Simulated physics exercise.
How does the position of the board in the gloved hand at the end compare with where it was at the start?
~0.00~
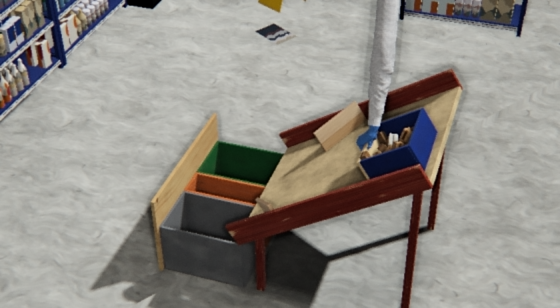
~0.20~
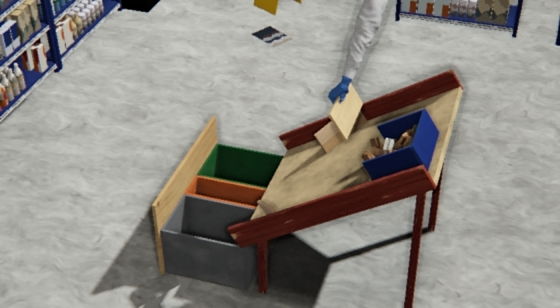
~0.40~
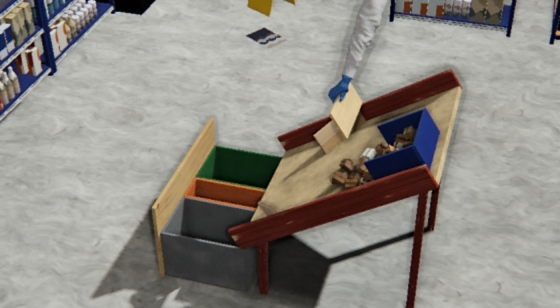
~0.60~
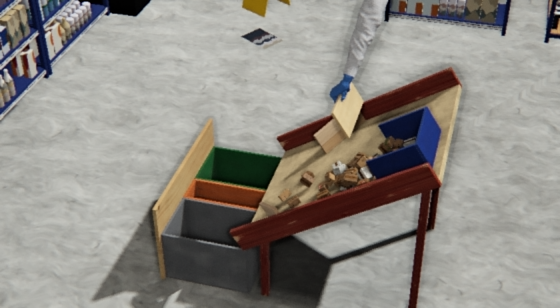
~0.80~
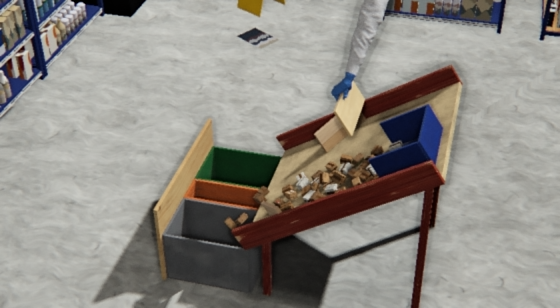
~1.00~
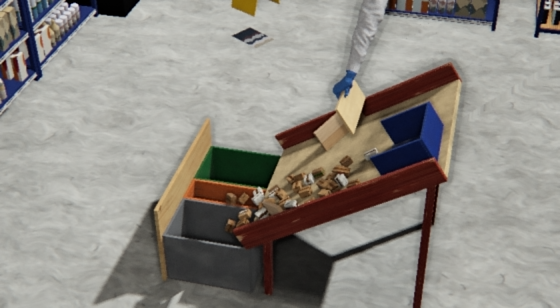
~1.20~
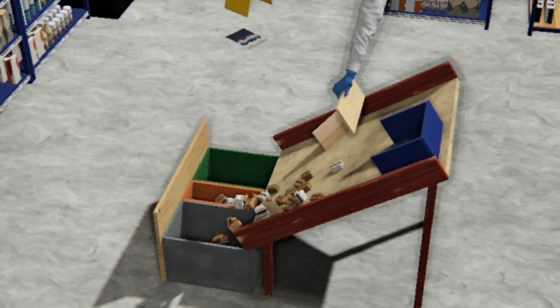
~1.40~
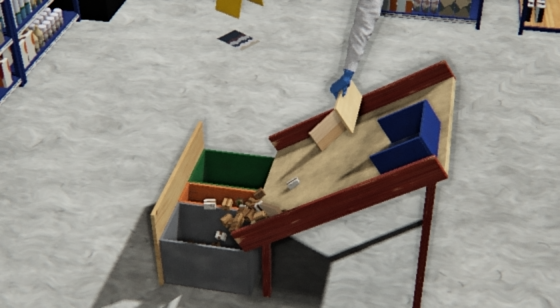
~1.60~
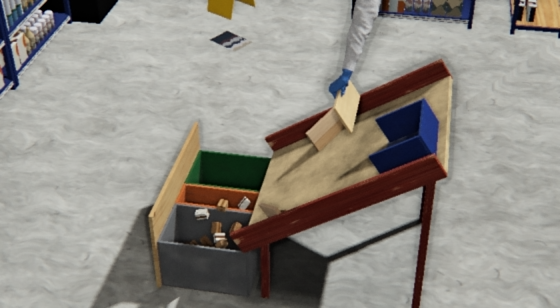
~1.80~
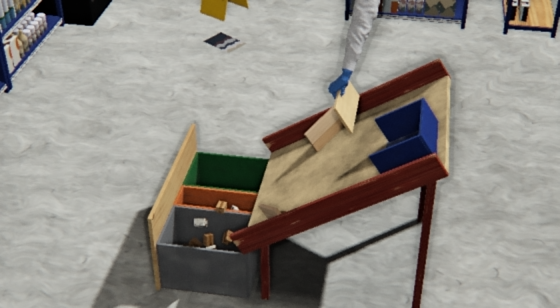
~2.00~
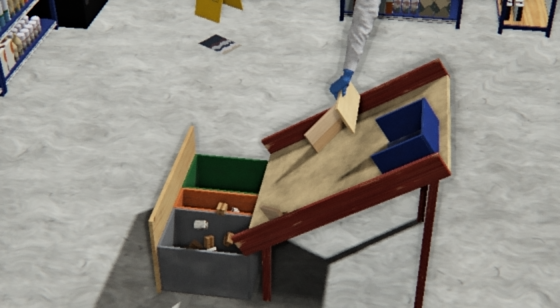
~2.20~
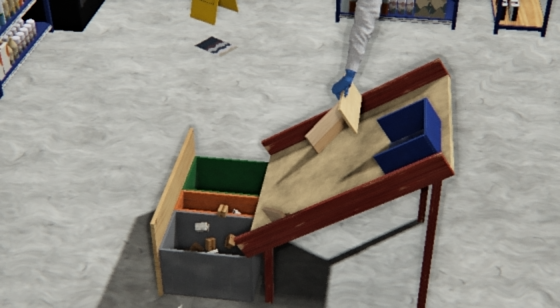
At the start the board was down at the opening of the blue pen, by the parcels. By the end the hand was holding it higher up and a little to the left, clear of the pen.
A heap of little brown and white parcels spilled from a blue pen down a tilted wooden table after a blue-gloved hand lifted a board away, and they tumbled into the grey tub and orange bin, leaving the green one looking empty.
